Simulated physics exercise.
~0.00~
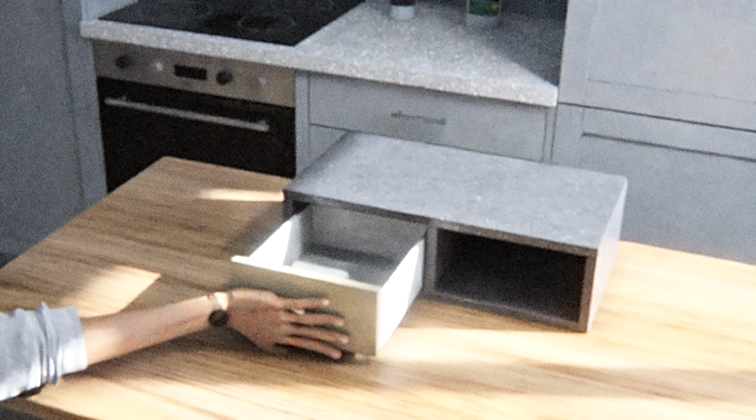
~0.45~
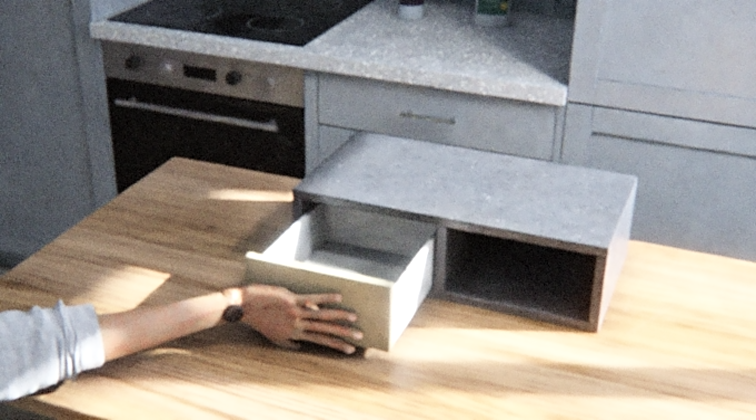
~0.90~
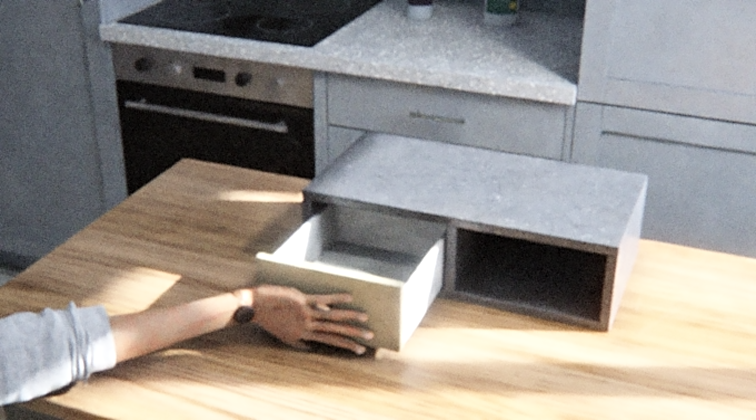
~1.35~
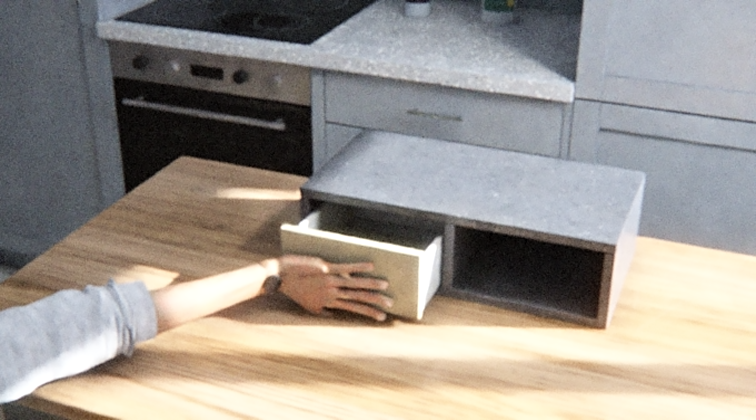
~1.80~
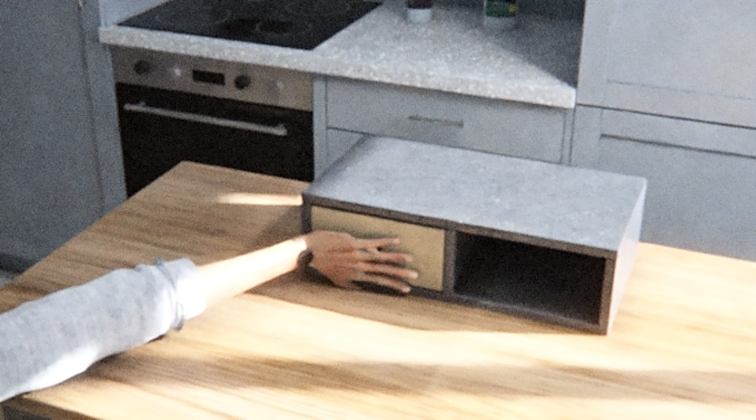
An arm in a grey sleeve, with a dark watch at the wrist, reaches in from the left and rests its hand on the pale front of an open drawer. The drawer juts from the left side of a low, dark grey cabinet on a wooden table, beside an empty compartment, seen from slightly above by a gently swaying camera. Behind stand an oven and grey kitchen units. A flat grey object lies inside the drawer. After holding almost still, the hand pushes the drawer steadily inward until it closes, its front flush with the cabinet.
